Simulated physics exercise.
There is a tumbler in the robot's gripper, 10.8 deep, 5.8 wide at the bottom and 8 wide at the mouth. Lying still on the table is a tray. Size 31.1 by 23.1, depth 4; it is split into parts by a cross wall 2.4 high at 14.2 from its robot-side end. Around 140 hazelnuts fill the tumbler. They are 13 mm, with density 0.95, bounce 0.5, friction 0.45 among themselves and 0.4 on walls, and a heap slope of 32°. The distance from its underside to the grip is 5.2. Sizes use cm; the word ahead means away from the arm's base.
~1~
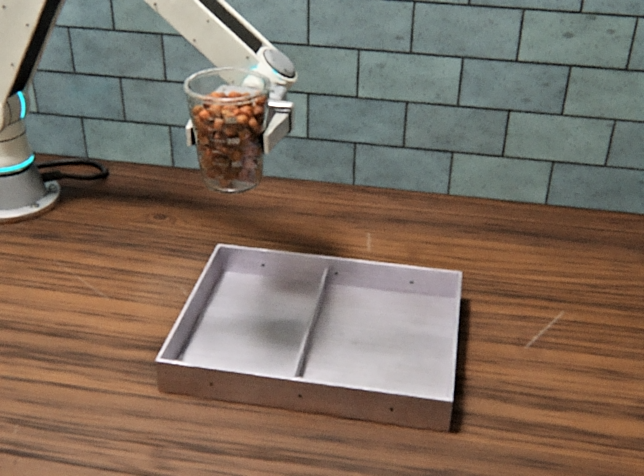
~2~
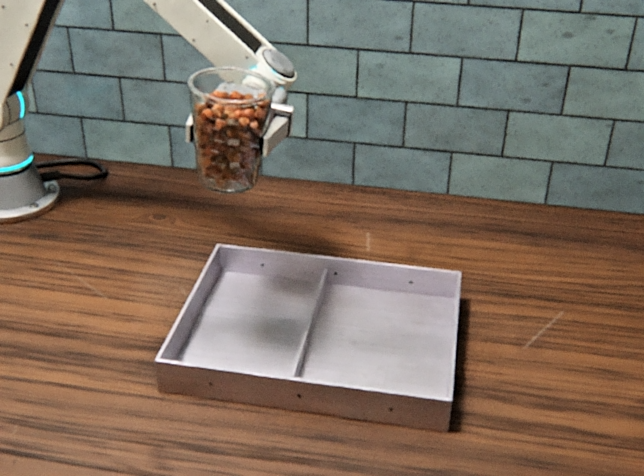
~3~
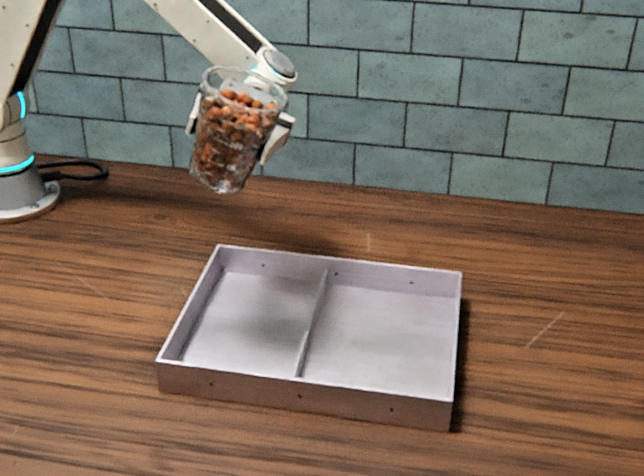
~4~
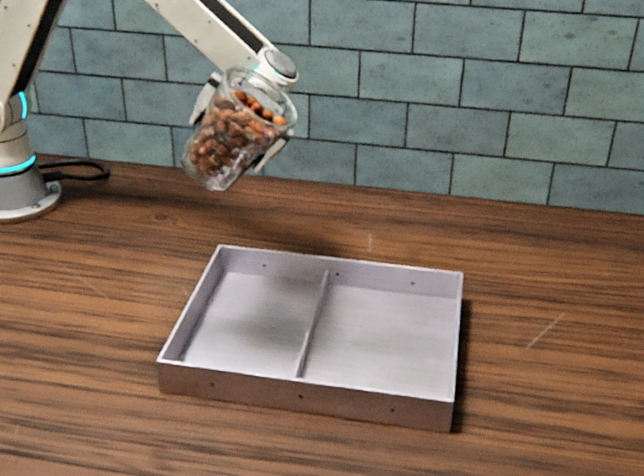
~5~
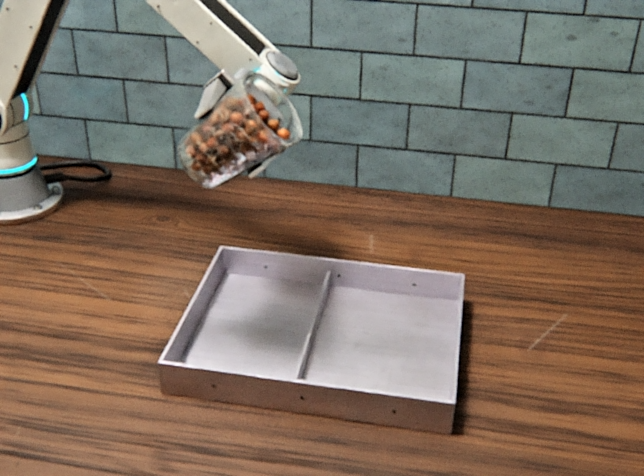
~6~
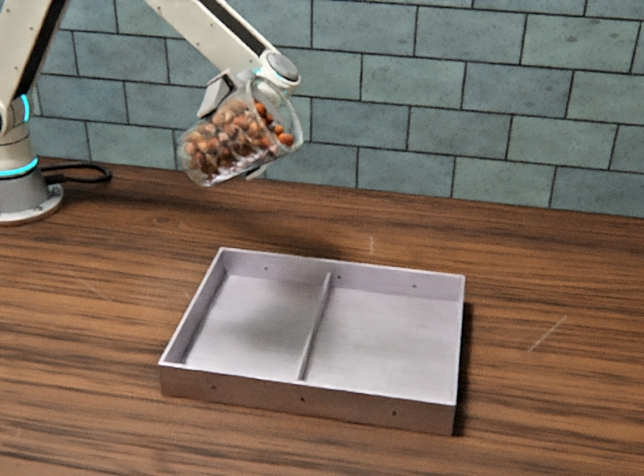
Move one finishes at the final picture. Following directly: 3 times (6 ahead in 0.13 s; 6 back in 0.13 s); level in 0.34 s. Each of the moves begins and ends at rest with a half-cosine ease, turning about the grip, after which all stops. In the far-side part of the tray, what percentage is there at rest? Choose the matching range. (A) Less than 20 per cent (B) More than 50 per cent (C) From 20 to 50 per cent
Answer: C.
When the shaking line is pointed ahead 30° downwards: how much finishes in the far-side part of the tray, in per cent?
15 %.
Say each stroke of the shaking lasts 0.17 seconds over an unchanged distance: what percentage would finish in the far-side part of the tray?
10 %.
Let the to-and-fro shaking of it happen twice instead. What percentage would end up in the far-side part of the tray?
That change gives some 25 percent.
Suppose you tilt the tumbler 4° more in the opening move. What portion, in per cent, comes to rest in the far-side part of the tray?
I'd put it at around 35 per cent.
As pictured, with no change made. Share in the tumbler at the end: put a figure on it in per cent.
About 55 percent.
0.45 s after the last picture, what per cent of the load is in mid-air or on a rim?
Around 3 per cent of the load.
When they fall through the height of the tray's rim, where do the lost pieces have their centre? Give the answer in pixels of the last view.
Centre: Roughly (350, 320).
Then, 0.45 s on, tilted 54° forward, highest piece 30 above the table; 114 in the tumbler, 23 in the far-side part, 3 in the robot-side part, 1 on the table or floor, 4 in flight or on a rim.
Then, 0.90 s on, tilted 40° forward, highest piece 29 above the table; 83 in the tumbler, 38 in the far-side part, 9 in the robot-side part, 6 on the table or floor, 9 in flight or on a rim.
Then, 1.32 s on, level, highest piece 29 above the table; 82 in the tumbler, 45 in the far-side part, 12 in the robot-side part, 6 on the table or floor.
Then, 2.37 s on, level, highest piece 29 above the table; 82 in the tumbler, 45 in the far-side part, 12 in the robot-side part, 6 on the table or floor.
In the end, 82 in the tumbler, 45 in the far-side part, 12 in the robot-side part, 6 on the table or floor. That is 31 % in the far-side part of the tray.
